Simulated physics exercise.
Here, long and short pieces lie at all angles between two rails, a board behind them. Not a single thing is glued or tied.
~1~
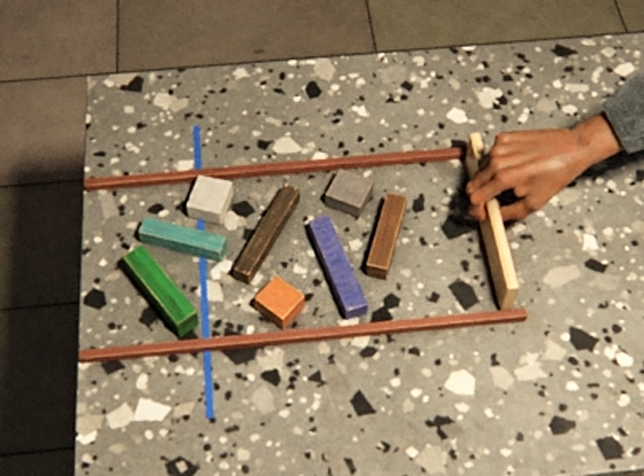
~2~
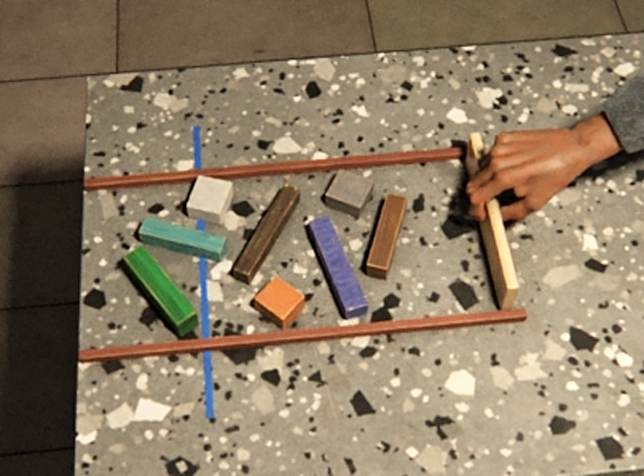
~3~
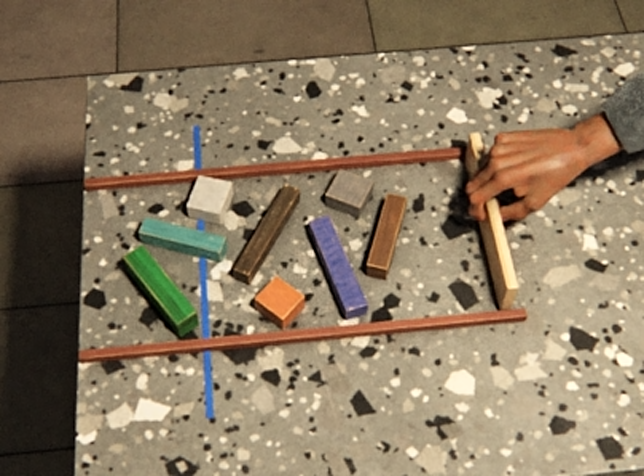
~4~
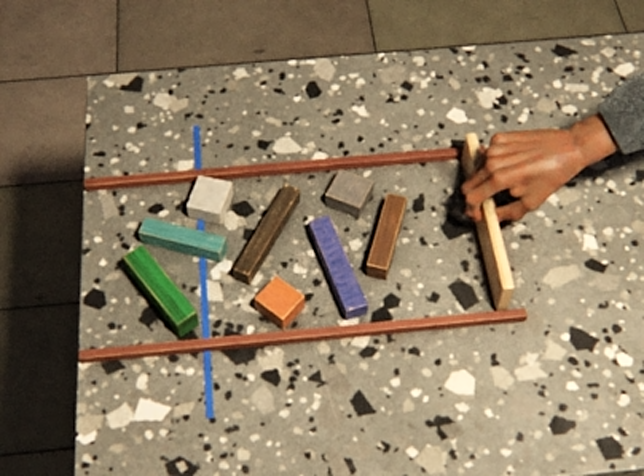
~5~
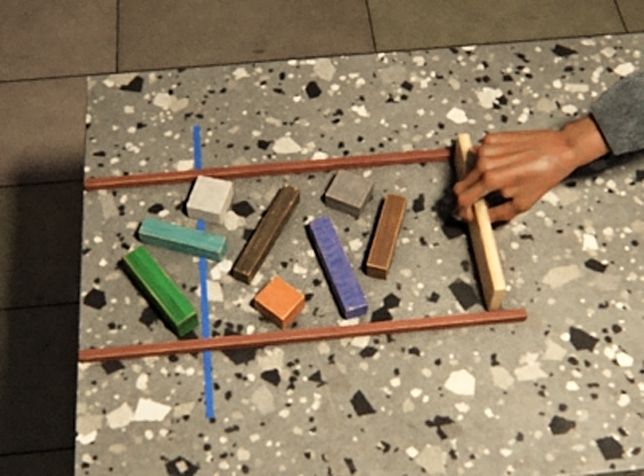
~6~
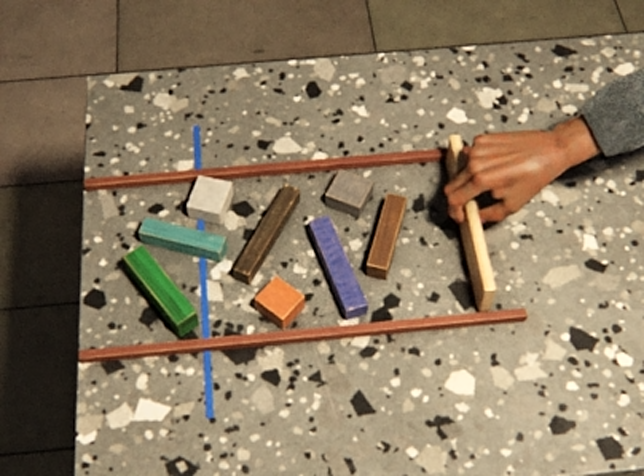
At the start, a hand holds a pale wooden board upright across two reddish rails, with colourful sticks and blocks lying at various angles between them and a blue tape line at left. The board stays still at first, then the hand slides it slightly left, while the pieces remain unmoved.
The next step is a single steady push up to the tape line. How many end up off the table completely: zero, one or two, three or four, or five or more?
The push is going to knock off nothing at all.
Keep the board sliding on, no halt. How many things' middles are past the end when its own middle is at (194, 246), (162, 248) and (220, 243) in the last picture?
The counts are 0, 2 and 0, in that order.
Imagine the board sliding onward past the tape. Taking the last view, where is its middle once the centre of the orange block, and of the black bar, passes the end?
Roughly (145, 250); for the second one, roughly (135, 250).
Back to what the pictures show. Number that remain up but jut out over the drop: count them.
1, I think.
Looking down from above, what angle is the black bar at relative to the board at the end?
I'd estimate about 5 degrees.
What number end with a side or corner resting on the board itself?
My count gives 2.
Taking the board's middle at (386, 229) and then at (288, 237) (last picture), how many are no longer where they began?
Moved so far: 2, later 7.
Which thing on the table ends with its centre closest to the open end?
That would be the turquoise bar.
Early on, none off yet; green stick at rest near (161, 290); turquoise bar at rest near (183, 240); white block at rest near (210, 200).
Finally, the number that fall off is zero.
